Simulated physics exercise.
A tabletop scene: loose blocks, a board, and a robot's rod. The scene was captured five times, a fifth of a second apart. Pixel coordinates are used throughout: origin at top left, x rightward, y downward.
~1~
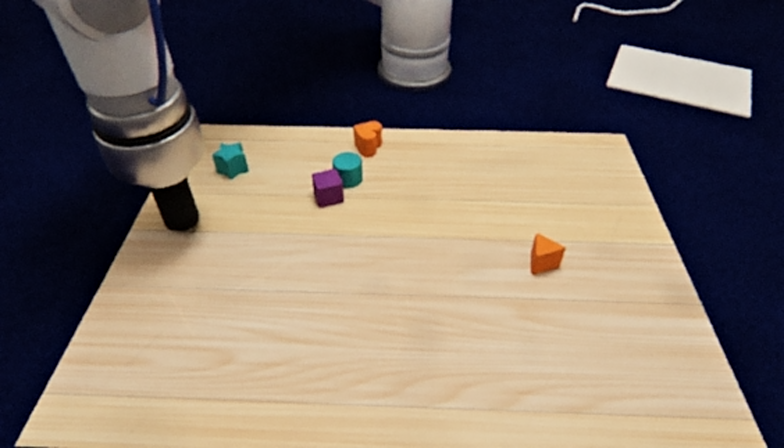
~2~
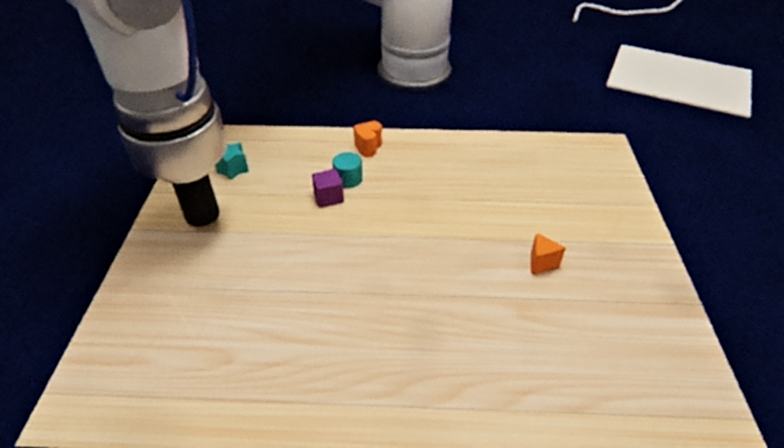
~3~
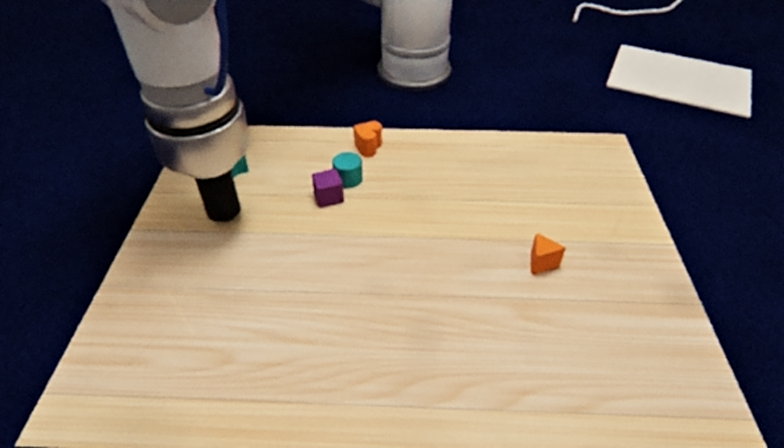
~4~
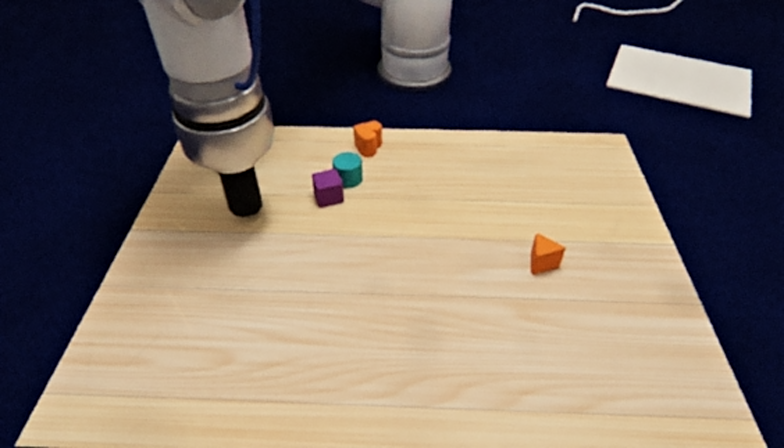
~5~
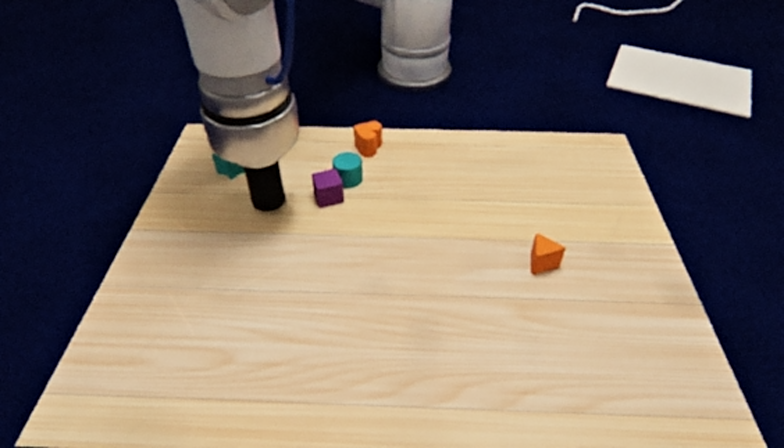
Robot arm with a black rod sliding steadily right across a wooden board, passing in front of a turquoise star-shaped block.
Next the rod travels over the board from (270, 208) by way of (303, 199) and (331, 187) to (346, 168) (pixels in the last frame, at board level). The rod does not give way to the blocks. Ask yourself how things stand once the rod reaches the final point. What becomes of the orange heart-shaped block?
Not moved.
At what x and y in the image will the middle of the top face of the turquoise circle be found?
Top centre: (375, 146).
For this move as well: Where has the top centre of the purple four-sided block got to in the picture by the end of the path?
At roughly (356, 176).
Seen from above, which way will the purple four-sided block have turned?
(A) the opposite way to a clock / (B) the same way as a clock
B.
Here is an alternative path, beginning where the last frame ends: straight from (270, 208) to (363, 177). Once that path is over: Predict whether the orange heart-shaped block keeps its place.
That block stays.
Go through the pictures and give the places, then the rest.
Tip of the rod (182, 220), middles of tops, purple four-sided block (327, 178), turquoise circle (347, 160), orange heart-shaped block (368, 129), in the first picture.
Rod (203, 215), nothing pushed, in the second picture.
Rod (224, 211), nothing pushed, in the third picture.
Rod (246, 206), nothing pushed, in the fourth picture.
Rod (269, 201), purple four-sided block (327, 178), turquoise circle (347, 160), orange heart-shaped block (368, 129), in the fifth picture.
On the path given first. One third of the way, rod (303, 192); purple four-sided block (331, 178).
Two thirds of the way, rod (330, 180); purple four-sided block (355, 176), turned 35° clockwise; turquoise circle (355, 156).
At the end, rod (346, 162); purple four-sided block (356, 176), turned 45° clockwise; turquoise circle (375, 146); orange heart-shaped block unmoved.
